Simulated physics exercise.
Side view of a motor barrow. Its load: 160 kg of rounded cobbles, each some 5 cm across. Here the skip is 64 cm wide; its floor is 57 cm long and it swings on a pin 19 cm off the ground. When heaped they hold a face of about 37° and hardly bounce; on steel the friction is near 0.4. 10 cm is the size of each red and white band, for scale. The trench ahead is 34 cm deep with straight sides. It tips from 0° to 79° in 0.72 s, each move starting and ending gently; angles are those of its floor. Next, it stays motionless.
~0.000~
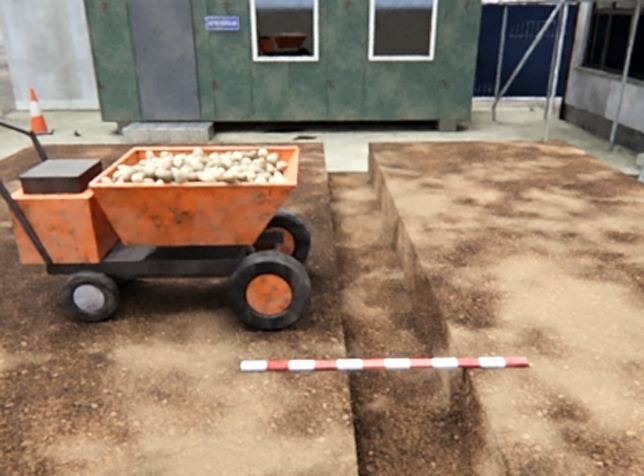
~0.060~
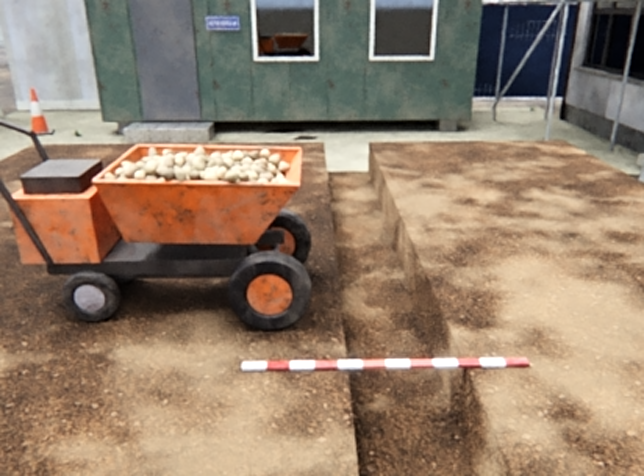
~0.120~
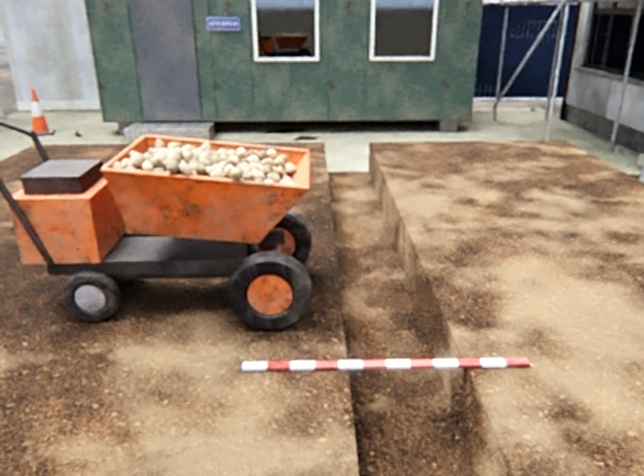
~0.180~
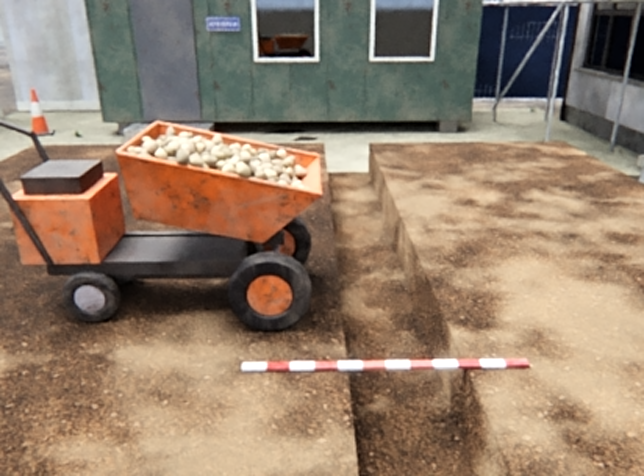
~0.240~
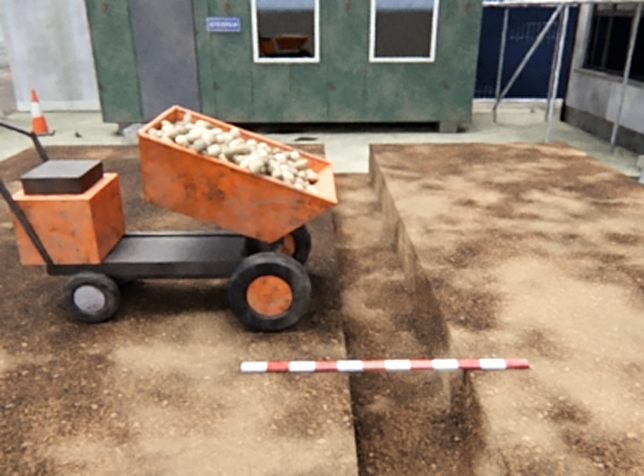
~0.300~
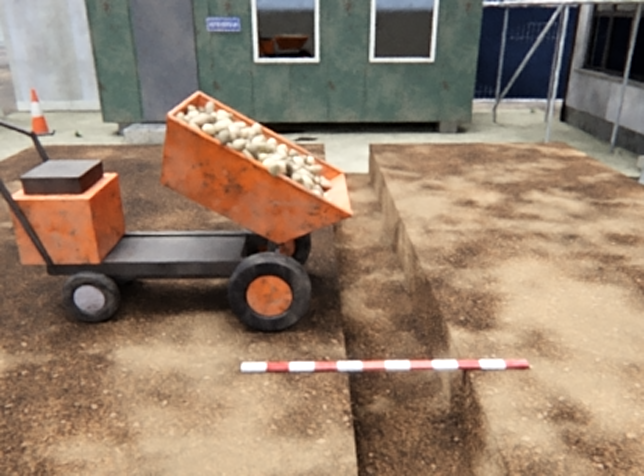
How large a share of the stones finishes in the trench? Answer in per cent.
A share of about 64 per cent.
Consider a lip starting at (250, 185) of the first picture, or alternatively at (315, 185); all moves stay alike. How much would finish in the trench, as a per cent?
Around 95 and then 45 percent.
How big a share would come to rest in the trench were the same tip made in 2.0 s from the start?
Roughly 85% would finish there.
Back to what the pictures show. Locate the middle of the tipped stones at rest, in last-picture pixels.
Their middle lands near (419, 336).
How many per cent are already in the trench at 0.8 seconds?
By then, around 35 percent.
After 0.5 s the floor is at 67°; 100 % in the skip; the foremost stones are at (384, 244).
After 0.8 s the floor is at 79°; 46 % in the skip, 37 % in the trench, 17 % past the trench; the foremost stones are at (486, 300).
After 1.2 s the floor is at 79°; 6 % in the skip, 59 % in the trench, 35 % past the trench; the foremost stones are past the picture's edge.
After 3.1 s the floor is at 79°; 0 % in the skip, 64 % in the trench, 36 % past the trench; the foremost stones are past the picture's edge.
